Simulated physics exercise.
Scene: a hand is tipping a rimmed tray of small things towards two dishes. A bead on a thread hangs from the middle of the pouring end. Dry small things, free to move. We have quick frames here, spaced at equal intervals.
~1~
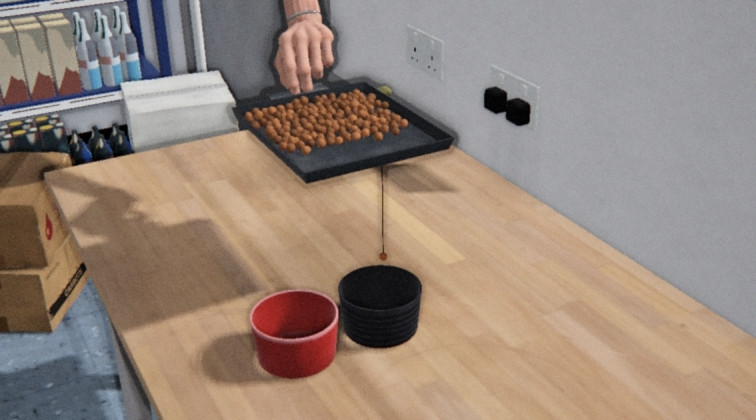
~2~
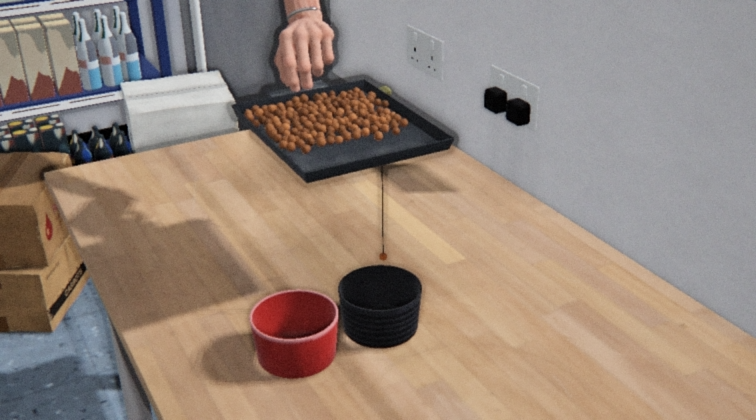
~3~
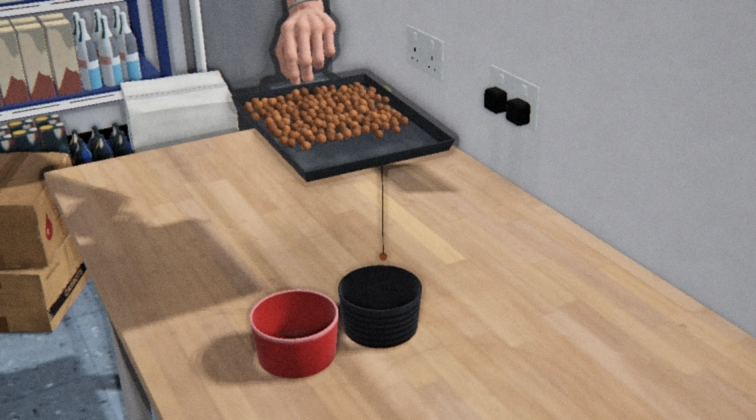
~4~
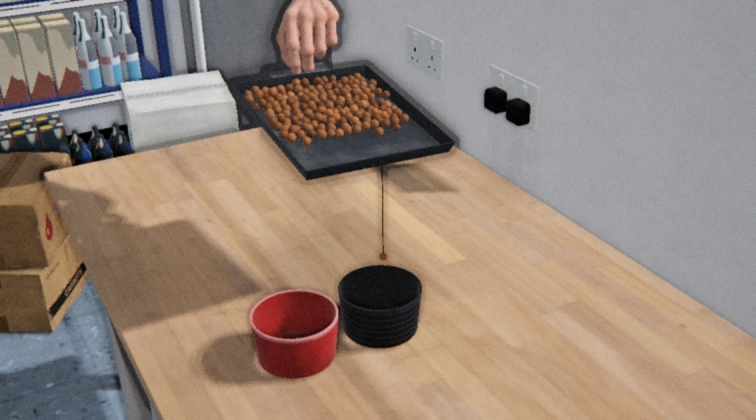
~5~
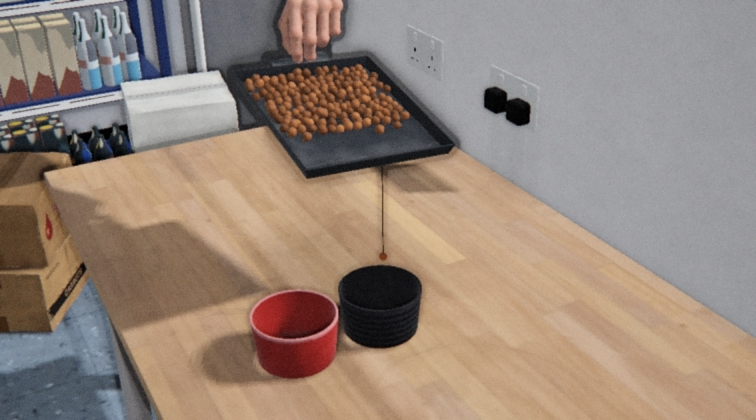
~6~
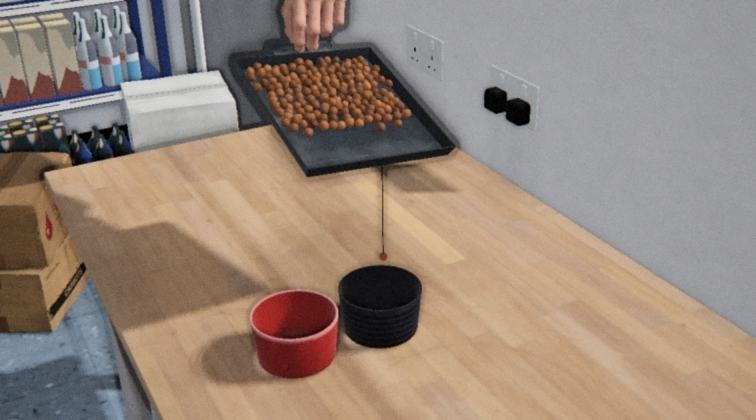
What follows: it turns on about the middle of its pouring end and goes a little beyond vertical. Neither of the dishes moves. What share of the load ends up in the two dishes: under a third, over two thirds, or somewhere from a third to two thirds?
Under a third.
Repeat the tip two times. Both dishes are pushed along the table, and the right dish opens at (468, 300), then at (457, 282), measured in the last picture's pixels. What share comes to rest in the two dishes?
It comes to near 10 per cent the first time and near 40 per cent the second time.
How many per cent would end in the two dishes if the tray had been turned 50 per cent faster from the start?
Roughly 20 %.
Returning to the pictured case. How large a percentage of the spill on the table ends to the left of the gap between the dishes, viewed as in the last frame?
Near 0 per cent.
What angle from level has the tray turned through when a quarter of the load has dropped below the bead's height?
Roughly 105 degrees of turn.
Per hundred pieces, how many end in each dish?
Left about 0, right about 20 in a hundred.
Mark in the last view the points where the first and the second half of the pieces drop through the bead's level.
About (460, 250), and after that about (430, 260).
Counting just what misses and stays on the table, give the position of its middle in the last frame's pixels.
Check roughly (471, 303) and you'll find the middle.
Shortly afterwards, tray tipped steeply; the bulk on the tray; only a few in the right dish; only a few outside both; a little in the air.
Next, tray tipped past a quarter turn; near half on the tray; a little in the right dish; a little outside both; near a quarter in the air.
Some moments later, tray tipped past a quarter turn; near a quarter in the right dish; the bulk outside both.
In the end, tray tipped past a quarter turn; none at all in the left dish; near a quarter in the right dish; the bulk outside both.
